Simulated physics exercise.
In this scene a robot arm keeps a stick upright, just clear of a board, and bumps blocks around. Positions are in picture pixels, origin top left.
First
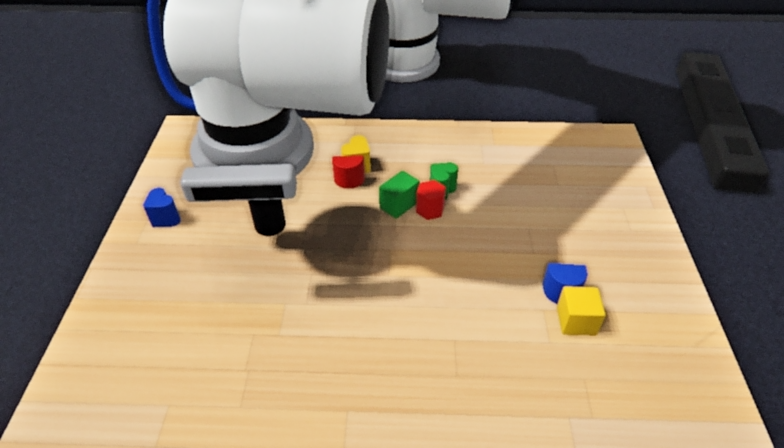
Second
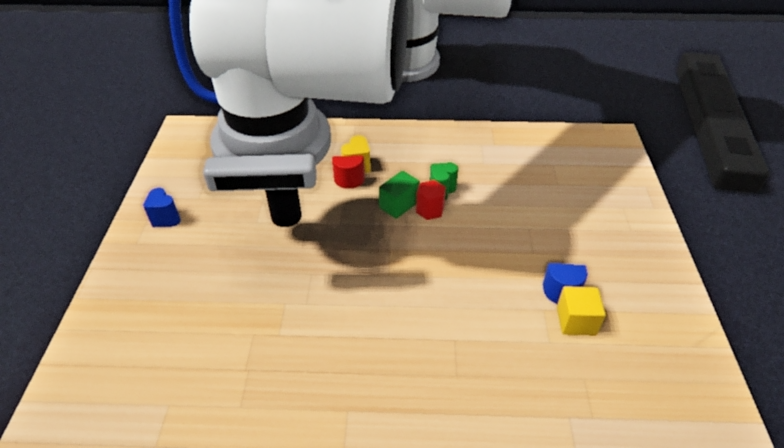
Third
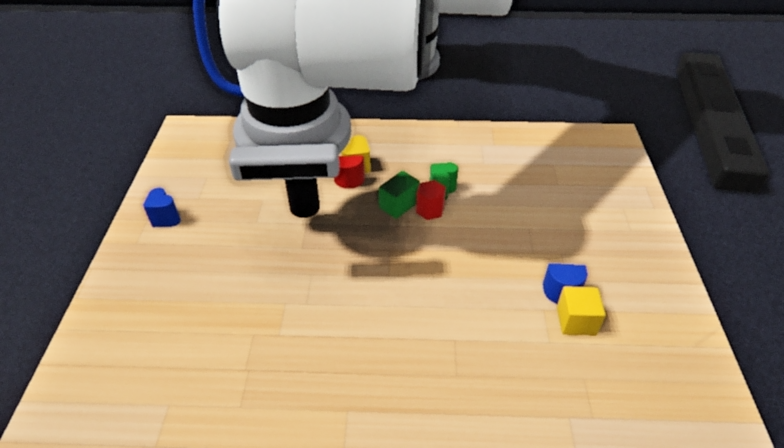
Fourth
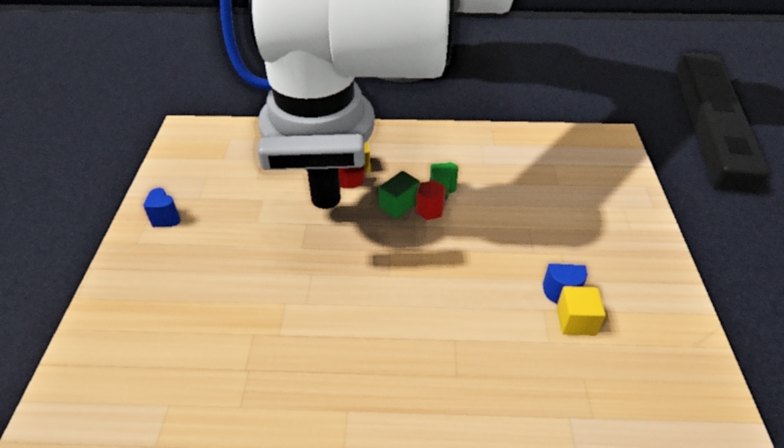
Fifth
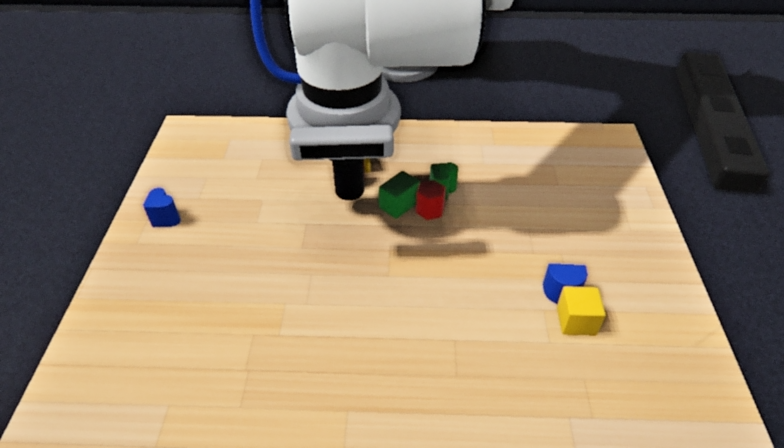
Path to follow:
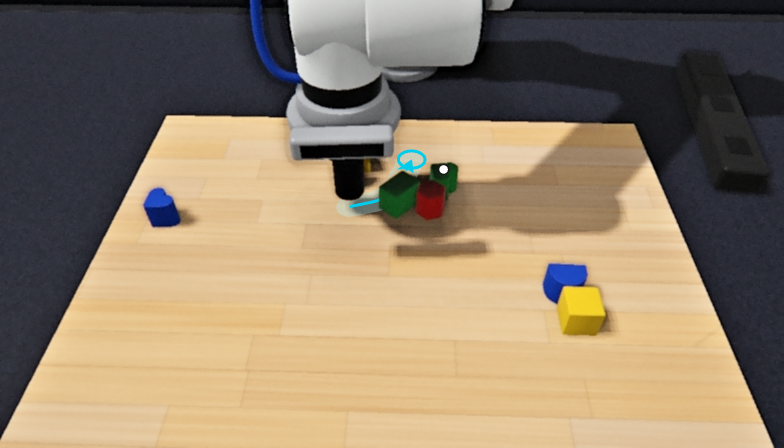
In this clip, a robot arm holding a short black stick above a wooden board moves steadily right and slightly toward the back, passing in front of red and yellow blocks near a green block, while the colored blocks stay still.
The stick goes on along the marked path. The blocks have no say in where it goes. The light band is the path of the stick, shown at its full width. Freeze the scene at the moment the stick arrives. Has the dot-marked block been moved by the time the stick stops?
Short answer: No.
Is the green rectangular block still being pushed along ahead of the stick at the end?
Short answer: No.
Drawn move, from (351, 206) over (384, 198) and (401, 179) to (412, 159); the dot is on the green heart block.
One third of the way, stick (384, 183); green rectangular block (409, 185), turned 20° anticlockwise.
Two thirds of the way, stick (401, 164); green rectangular block (415, 182); red six-sided block (439, 190), turned 20° clockwise.
At the end, stick (412, 144); green rectangular block (415, 182); red six-sided block (439, 190), turned 20° clockwise; green heart block still.
